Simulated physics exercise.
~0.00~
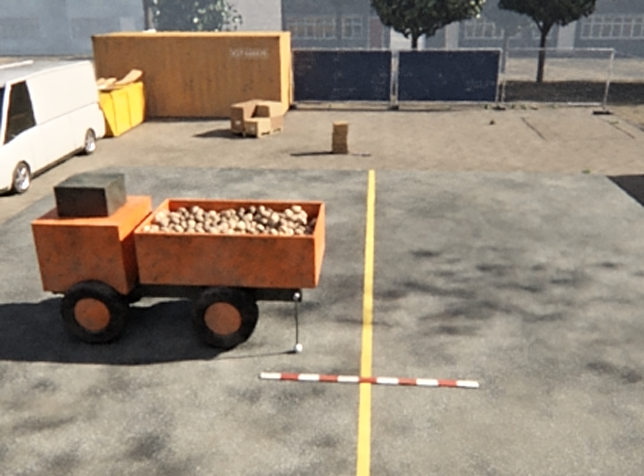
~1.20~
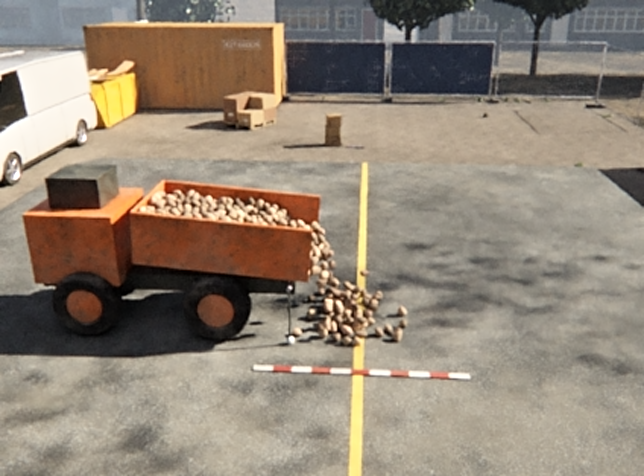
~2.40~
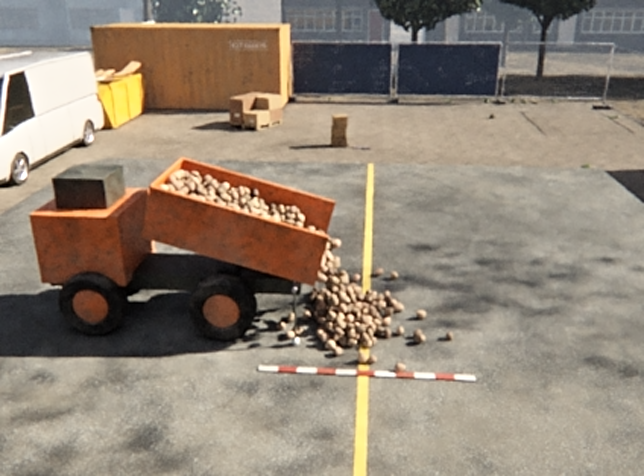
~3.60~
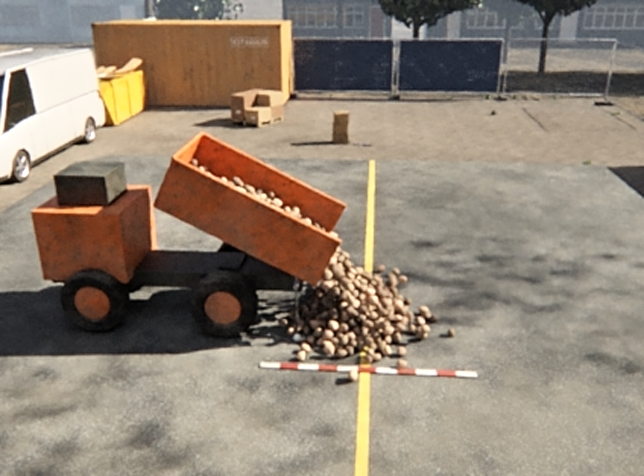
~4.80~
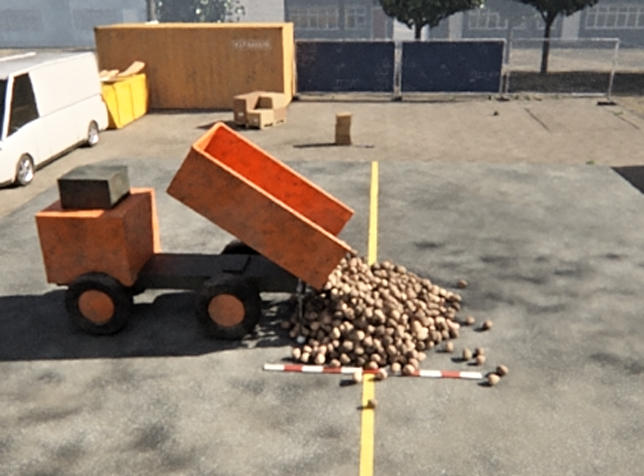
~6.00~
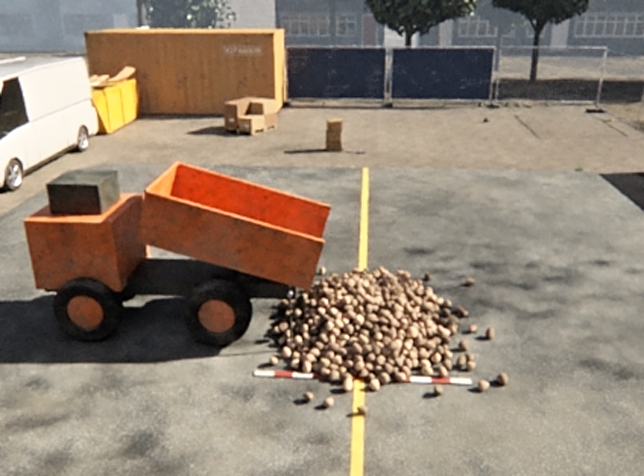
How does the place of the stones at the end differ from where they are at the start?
At the start the stones sit in the truck's orange body, left of the yellow line. At the end they lie farther right in a heap on the ground behind the truck, spread across both sides of the line.
